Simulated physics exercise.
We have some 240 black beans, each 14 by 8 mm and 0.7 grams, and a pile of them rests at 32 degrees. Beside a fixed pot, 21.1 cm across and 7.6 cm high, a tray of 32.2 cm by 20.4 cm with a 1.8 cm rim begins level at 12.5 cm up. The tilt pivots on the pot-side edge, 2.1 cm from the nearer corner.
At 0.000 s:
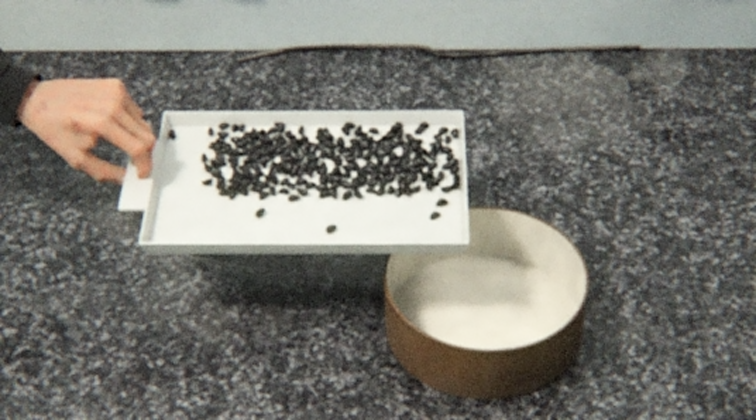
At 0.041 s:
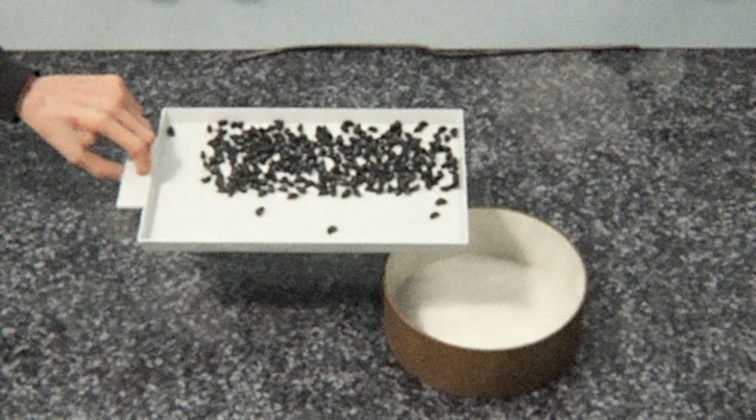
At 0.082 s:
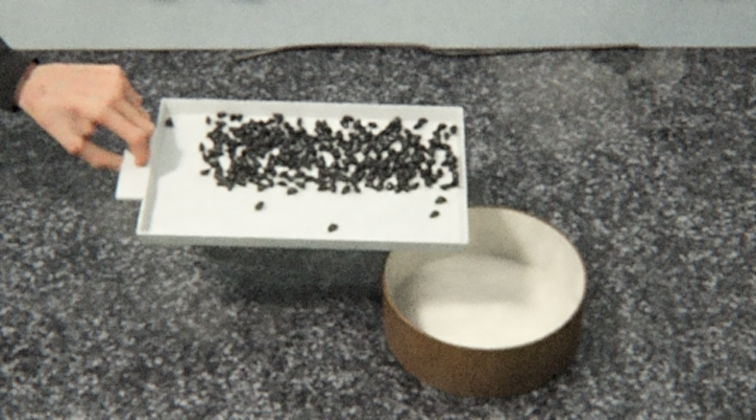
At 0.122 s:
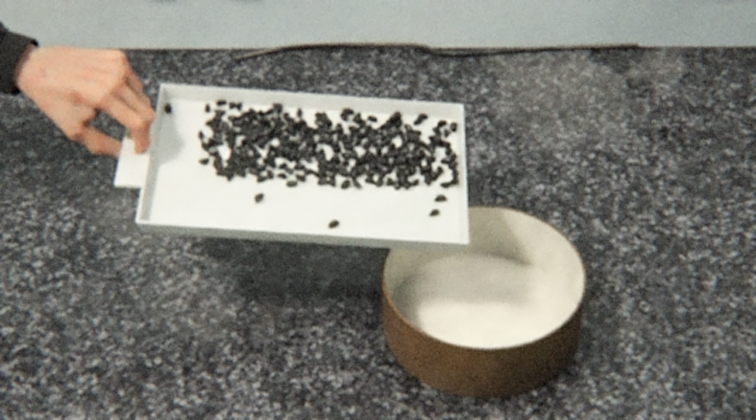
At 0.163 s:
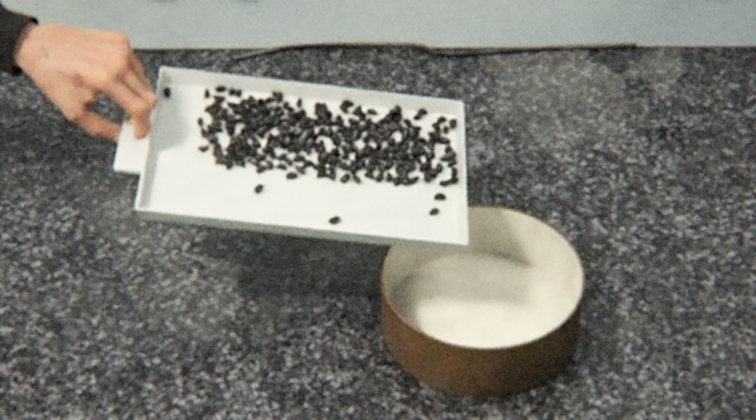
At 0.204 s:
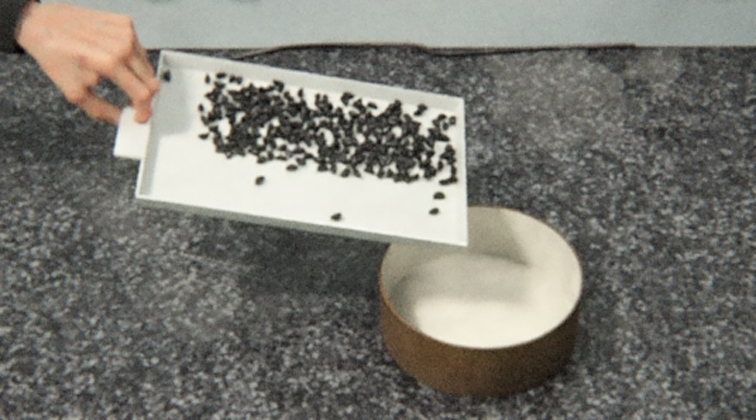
A hand at the left lifts the handle end of a white rimmed tray, level at first, so that it slopes down toward the right. Scattered black beans lie across the tray and keep their places on it, above a round brown pot with a pale inside at the lower right. The speckled dark grey counter, backed by a pale blue-grey strip, is seen from above by a still camera.
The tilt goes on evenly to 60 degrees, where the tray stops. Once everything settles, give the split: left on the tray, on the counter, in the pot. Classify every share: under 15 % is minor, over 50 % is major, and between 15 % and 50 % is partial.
Tray: Partial, counter: Minor, pot: Major.
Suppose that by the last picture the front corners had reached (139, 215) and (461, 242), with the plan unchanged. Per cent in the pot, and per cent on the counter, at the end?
Split: Pot = 70, counter = 0.
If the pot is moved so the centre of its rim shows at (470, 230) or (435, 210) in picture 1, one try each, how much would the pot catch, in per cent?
The shares would be near 40 and 5 per cent respectively.
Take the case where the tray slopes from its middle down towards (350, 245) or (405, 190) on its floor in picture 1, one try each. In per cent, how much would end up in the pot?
Around 45 % for the first direction, around 30 % for the second.
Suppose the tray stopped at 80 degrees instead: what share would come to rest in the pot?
You'd end up with some 95 % in the pot.
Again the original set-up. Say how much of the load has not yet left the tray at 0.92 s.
Something like 45 percent, roughly.
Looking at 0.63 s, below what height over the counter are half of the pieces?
About 20 cm.
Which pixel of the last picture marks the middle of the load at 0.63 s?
Close to pixel (434, 151).
After 0.46 s, tilt 37 degrees; the tray holds 100 %, the pot 0 %.
After 0.63 s, tilt 53 degrees; the tray holds 100 %, the pot 0 %.
After 0.92 s, tilt 60 degrees; the tray holds 45 %, the pot 45 %.
By 2.0 s all is still; tray 35 %, counter 0 %, pot 65 %.
